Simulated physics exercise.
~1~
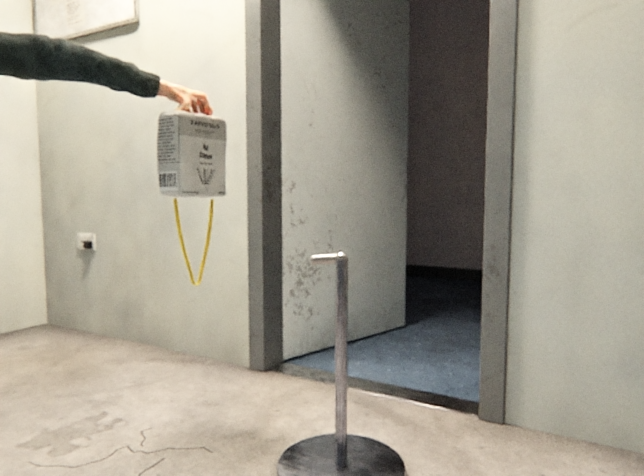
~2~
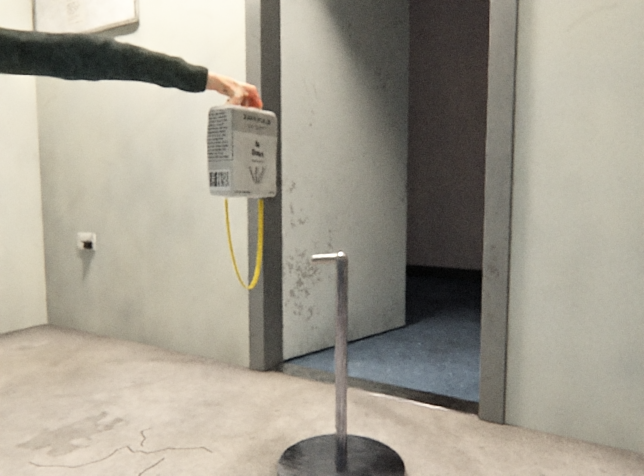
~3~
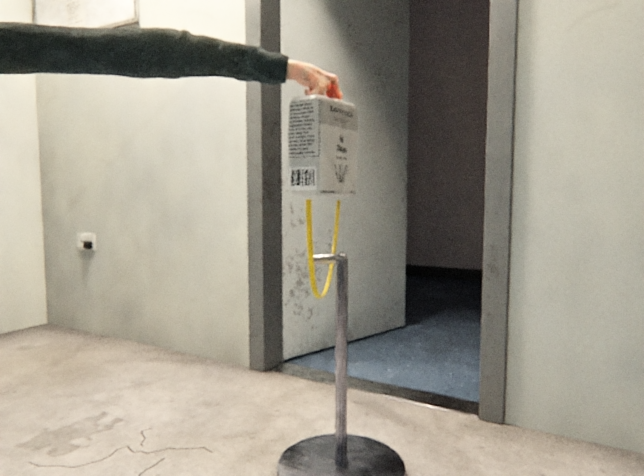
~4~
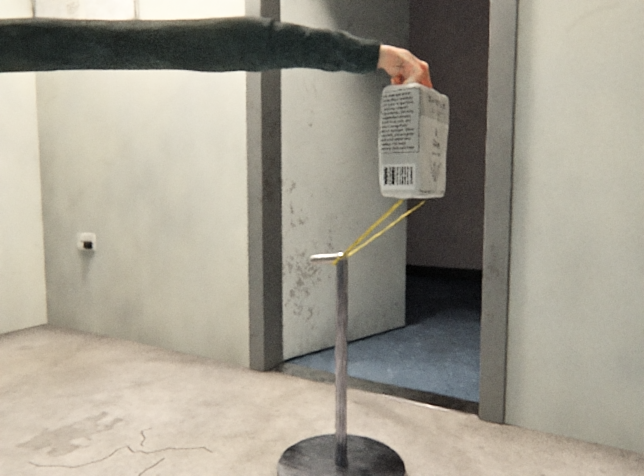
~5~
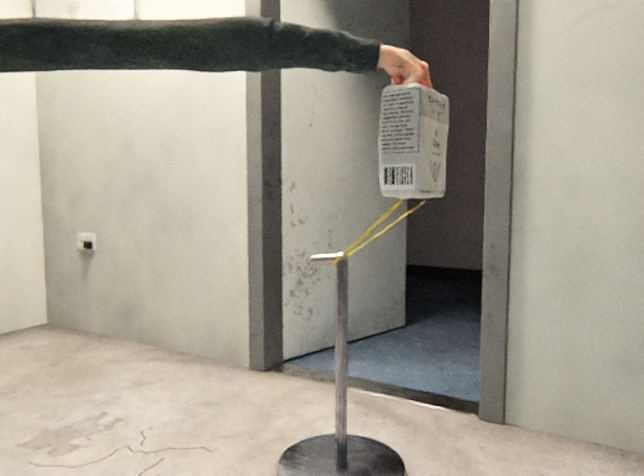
In a bare room, a hand carries a white sack right until its yellow loop snags a post.
